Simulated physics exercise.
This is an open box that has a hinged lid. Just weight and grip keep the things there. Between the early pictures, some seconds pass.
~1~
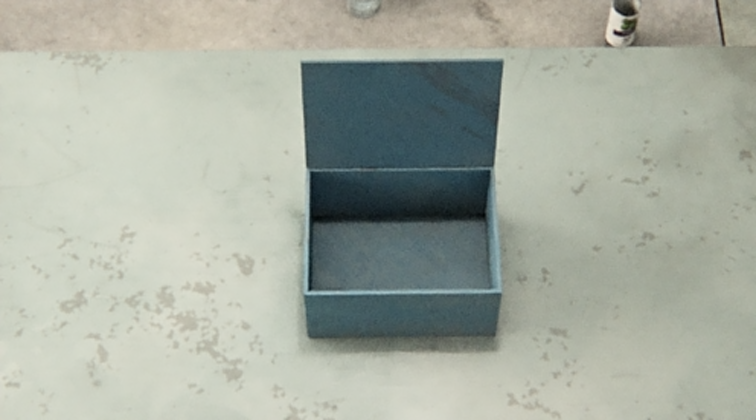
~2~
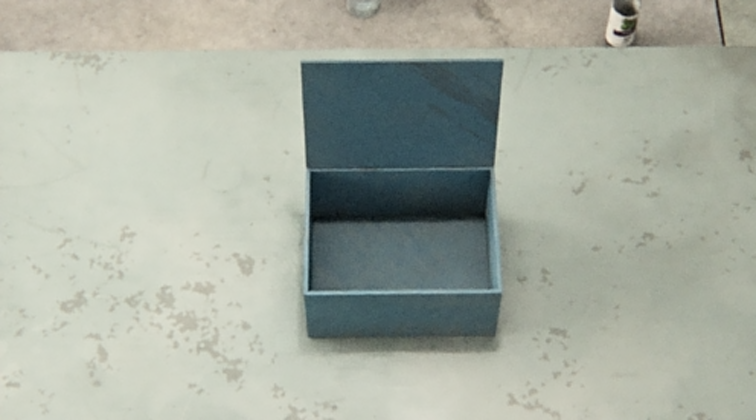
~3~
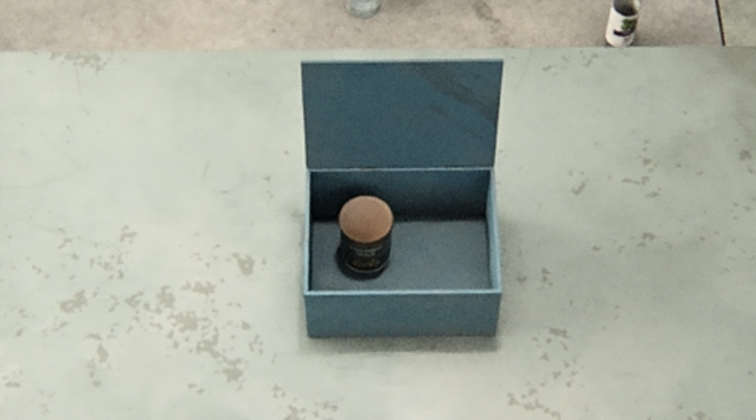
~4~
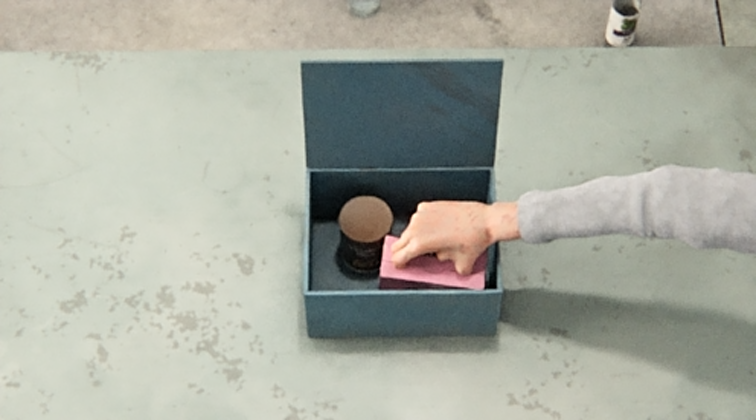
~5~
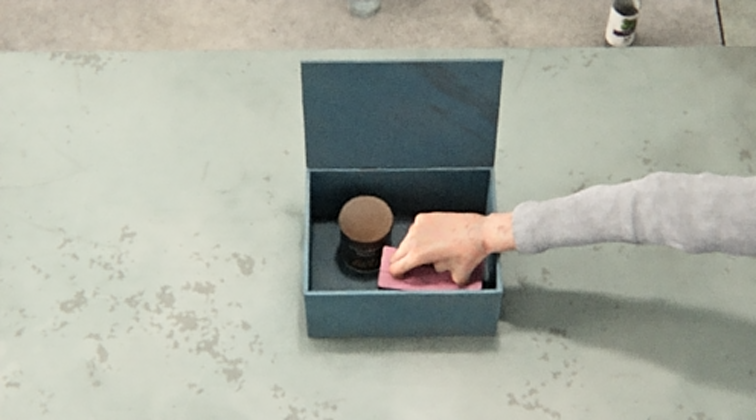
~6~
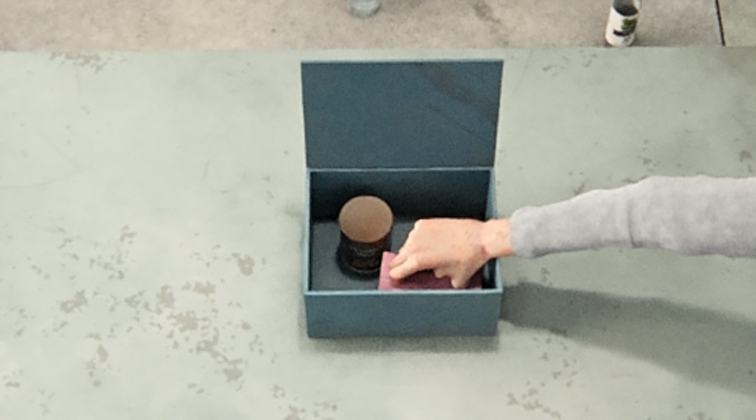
A hand lowering a pink carton into an open blue box, to the right of a brown-topped tin that appeared earlier.
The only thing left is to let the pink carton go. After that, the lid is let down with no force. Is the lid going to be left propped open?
No, it closes.
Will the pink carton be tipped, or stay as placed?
Simply put, it remains unturned.
Then, 1.50 s later than the last frame, lid 69° above the rim.
Then, 1.80 s later than the last frame, lid 33° above the rim.
When it is over, lid shut; both as before. End places, in pixels of the last picture, pink carton near (430, 290).
